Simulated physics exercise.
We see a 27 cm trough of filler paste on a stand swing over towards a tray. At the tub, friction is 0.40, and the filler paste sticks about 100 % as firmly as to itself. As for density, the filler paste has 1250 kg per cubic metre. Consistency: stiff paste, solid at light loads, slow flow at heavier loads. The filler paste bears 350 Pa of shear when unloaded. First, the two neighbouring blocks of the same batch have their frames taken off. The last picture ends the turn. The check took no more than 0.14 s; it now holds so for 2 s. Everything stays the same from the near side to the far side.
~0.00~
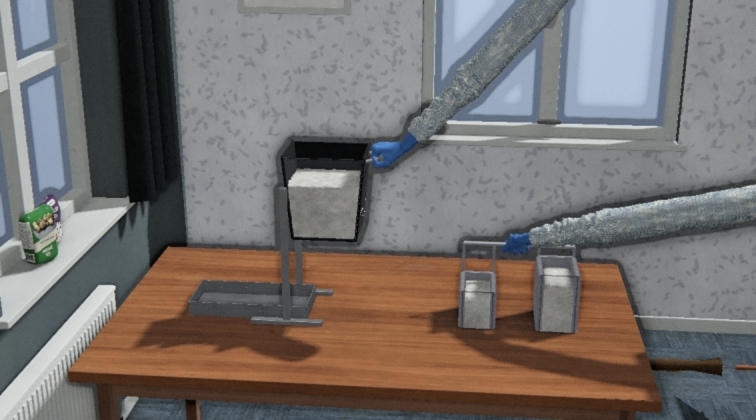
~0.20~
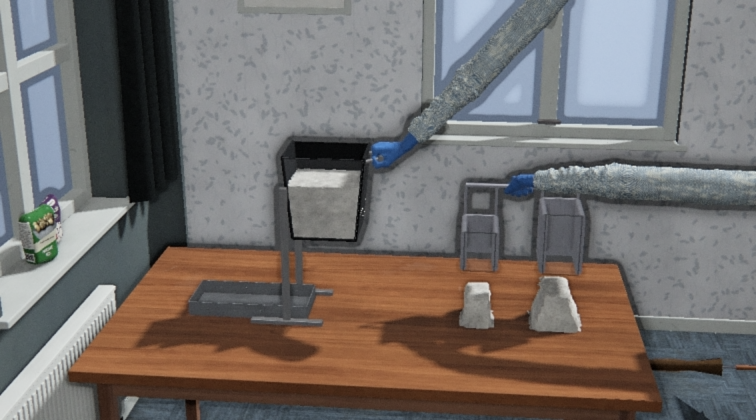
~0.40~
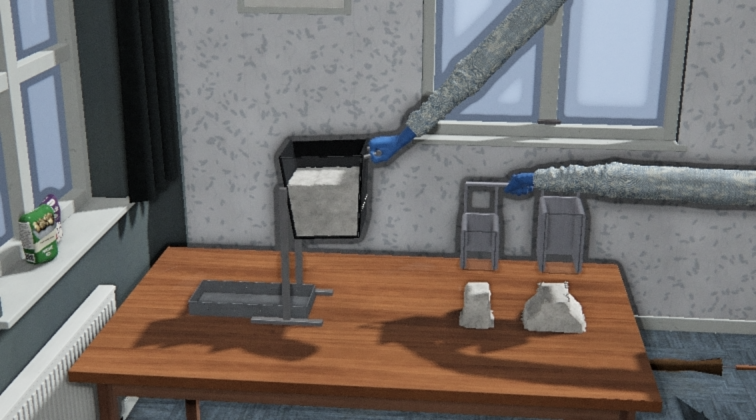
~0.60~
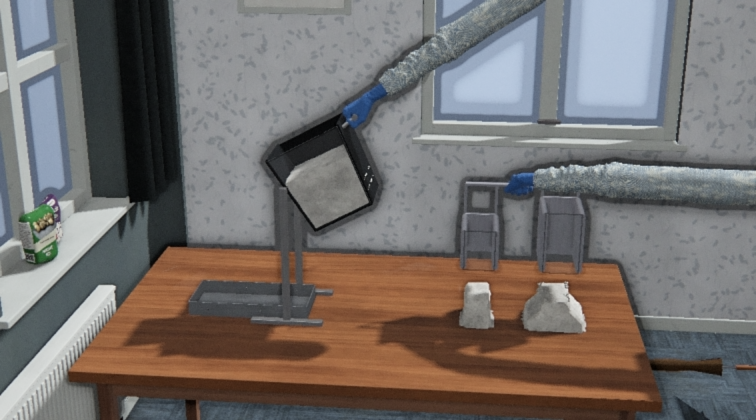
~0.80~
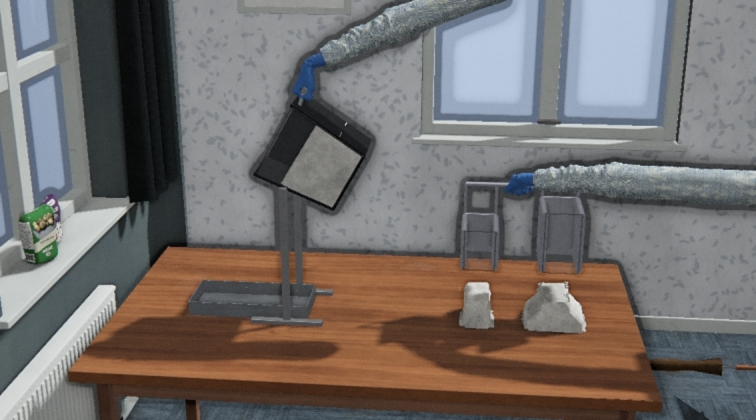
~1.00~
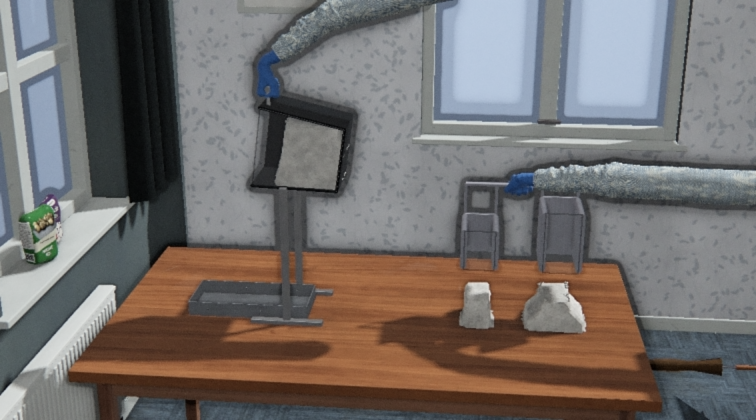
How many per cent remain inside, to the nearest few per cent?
Roughly 76 per cent remains inside.
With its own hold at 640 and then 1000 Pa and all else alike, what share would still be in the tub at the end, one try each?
The answers, in order, are 100 % and 100 %.
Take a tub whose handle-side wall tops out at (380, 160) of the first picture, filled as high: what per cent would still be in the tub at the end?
I'd put it at close to 60 per cent.
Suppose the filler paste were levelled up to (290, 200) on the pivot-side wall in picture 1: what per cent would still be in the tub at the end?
100 %.
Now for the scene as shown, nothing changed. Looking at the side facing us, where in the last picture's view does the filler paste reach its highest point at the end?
The highest point is near (307, 149) in the last picture.
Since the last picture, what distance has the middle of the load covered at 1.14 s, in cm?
The shift is near 4 cm.
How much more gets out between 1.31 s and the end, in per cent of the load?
Roughly 14 %.
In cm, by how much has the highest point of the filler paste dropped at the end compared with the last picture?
Roughly 8 cm.
After 1.14 s, the tub is at 82 degrees and holds 100 %.
After 1.31 s, the tub is at 82 degrees and holds 90 %.
After 1.48 s, the tub is at 82 degrees and holds 79 %.
After 1.65 s, the tub is at 82 degrees and holds 76 %.
After 3.00 s, the tub is at 82 degrees and holds 76 %.
